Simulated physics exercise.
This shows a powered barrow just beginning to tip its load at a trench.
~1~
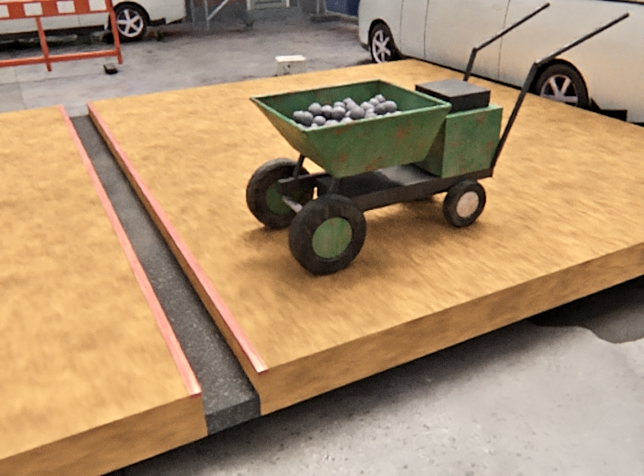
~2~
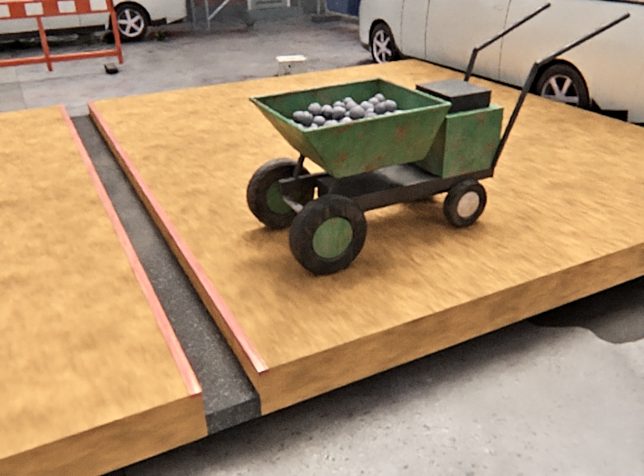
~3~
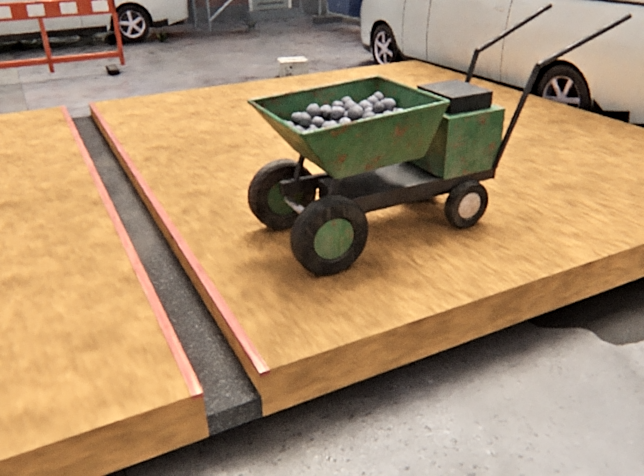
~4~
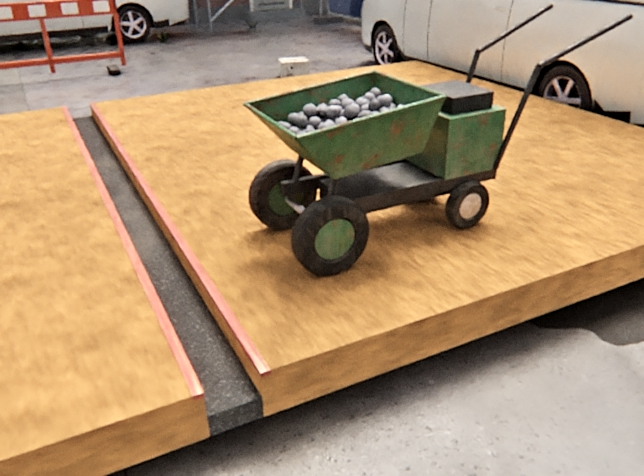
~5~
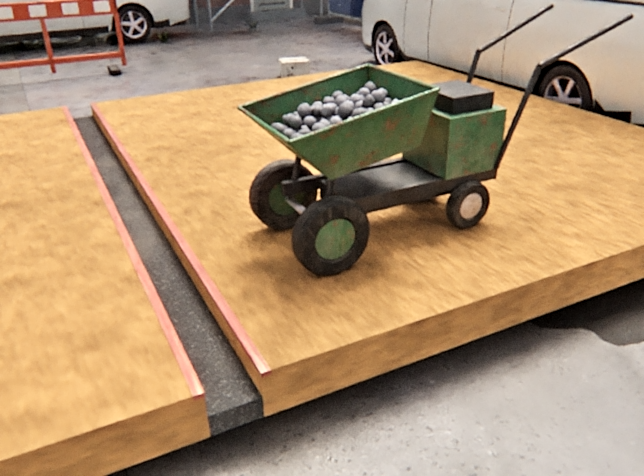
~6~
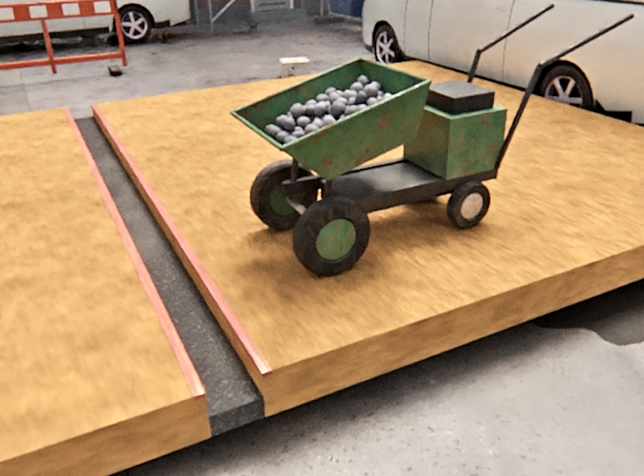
Green powered barrow standing on a wooden platform beside a narrow trench, its skip of round grey cobbles tilting slightly forward to the left.
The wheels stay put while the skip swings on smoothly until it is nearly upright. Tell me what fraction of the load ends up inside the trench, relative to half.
Mostly in.
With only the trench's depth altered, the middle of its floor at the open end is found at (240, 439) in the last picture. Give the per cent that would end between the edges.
90 %, roughly.
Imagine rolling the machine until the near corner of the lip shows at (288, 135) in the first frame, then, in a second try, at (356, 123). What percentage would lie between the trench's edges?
First spot: About 50 percent; second spot: About 50 percent.
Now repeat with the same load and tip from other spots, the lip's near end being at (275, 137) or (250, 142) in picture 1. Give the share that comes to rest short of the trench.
That would be roughly 0 in a hundred and then roughly 0 in a hundred.
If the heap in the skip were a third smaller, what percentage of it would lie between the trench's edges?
Near 80 %.
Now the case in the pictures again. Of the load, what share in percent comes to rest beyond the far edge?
Estimate: Around 20 per cent.
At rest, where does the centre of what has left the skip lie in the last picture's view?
Resting centre, last picture - approx. (173, 283).
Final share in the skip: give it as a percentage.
I'd say close to 0 percent.
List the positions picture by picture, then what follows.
Lip of the skip at (305, 132), level; top of the load at (350, 118), round cobbles; first edge of the trench at (236, 328); far edge at (174, 346), the trench under half as wide as the skip, and about half as deep as wide, in the first picture.
Lip of the skip at (304, 133), level; top of the load at (350, 118), in the second picture.
Lip of the skip at (302, 135), tipped barely; top of the load at (356, 113), in the third picture.
Lip of the skip at (297, 139), tipped a little; top of the load at (366, 110), in the fourth picture.
Lip of the skip at (290, 143), tipped a little; top of the load at (366, 109), in the fifth picture.
Lip of the skip at (282, 149), tipped a little; top of the load at (359, 104); first edge of the trench at (240, 329); far edge at (178, 348), in the sixth picture.
Soon, skip tipped steeply; all in the skip.
A while on, skip tipped right over; most in the skip; a stray few short of the trench; about a quarter in or heaped over the trench; a stray few beyond it; a stray few falling.
Towards the end, skip tipped right over; a stray few in the skip; a stray few short of the trench; most in or heaped over the trench; about a quarter beyond it.
Finally, skip tipped right over; a small part short of the trench; most in or heaped over the trench; about a quarter beyond it.
